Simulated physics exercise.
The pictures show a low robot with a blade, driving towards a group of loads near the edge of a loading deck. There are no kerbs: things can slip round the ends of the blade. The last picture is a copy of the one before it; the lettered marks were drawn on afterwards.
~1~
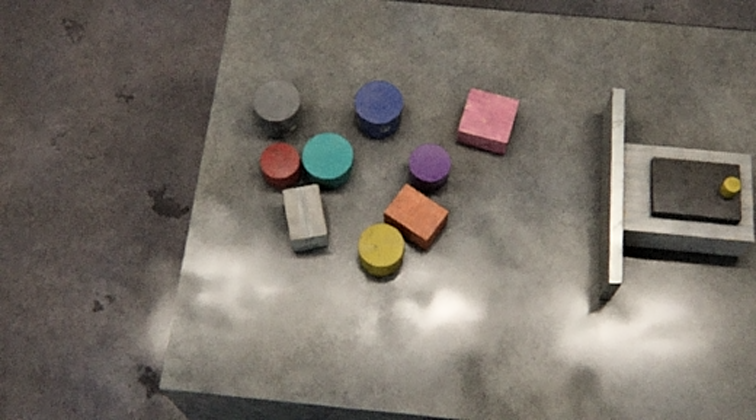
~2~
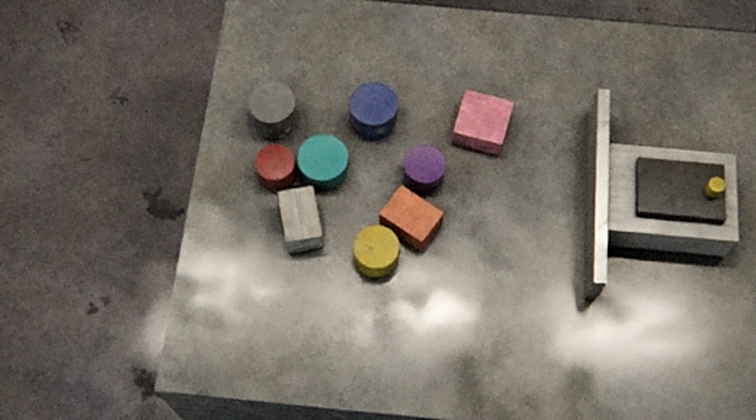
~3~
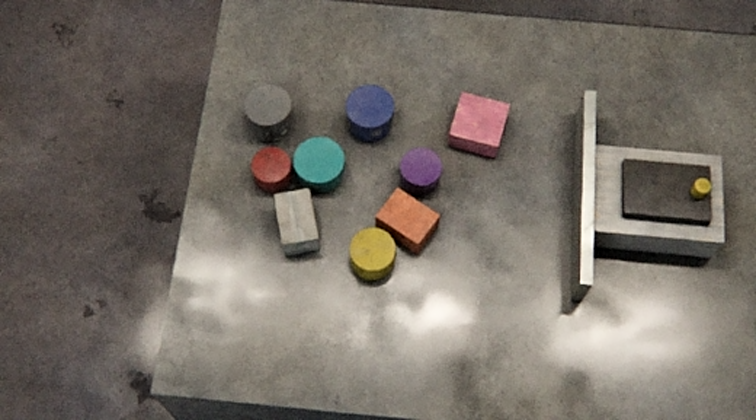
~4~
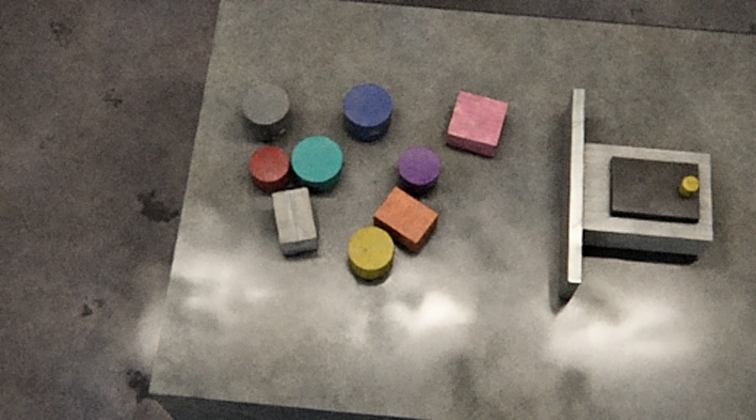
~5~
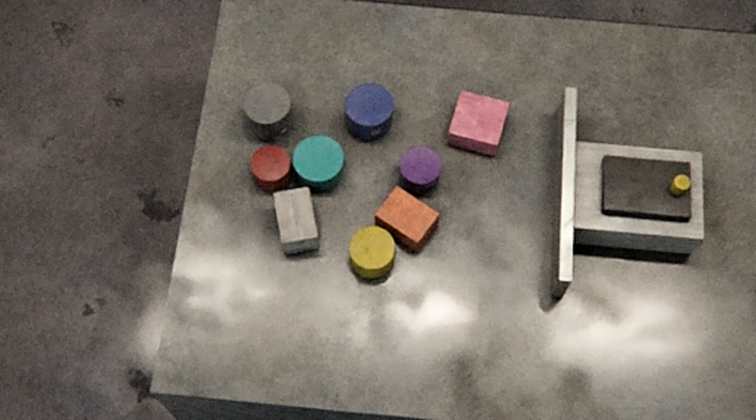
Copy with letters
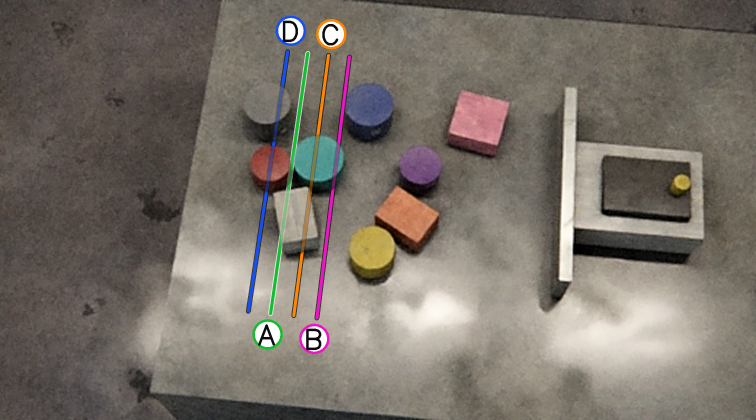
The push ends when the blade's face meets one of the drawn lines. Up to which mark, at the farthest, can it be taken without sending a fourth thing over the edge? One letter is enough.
The farthest such stop is D.
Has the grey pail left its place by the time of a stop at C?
Yes.
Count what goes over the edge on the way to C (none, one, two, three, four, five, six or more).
The count is none.
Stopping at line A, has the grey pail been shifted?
Yes.
On the copy, A at (290, 176); B at (334, 180); C at (312, 178); D at (269, 175).
On D. First, robot (530, 177); pink crate (432, 120); grey pail (269, 112).
Then, robot (423, 167); grey pail (237, 114); red canister (243, 172).
Finally, robot (340, 160); grey pail over the edge; red canister over the edge; two fallen.
By contrast, A is within the limit but short; B is within the limit but short; C is within the limit but short.
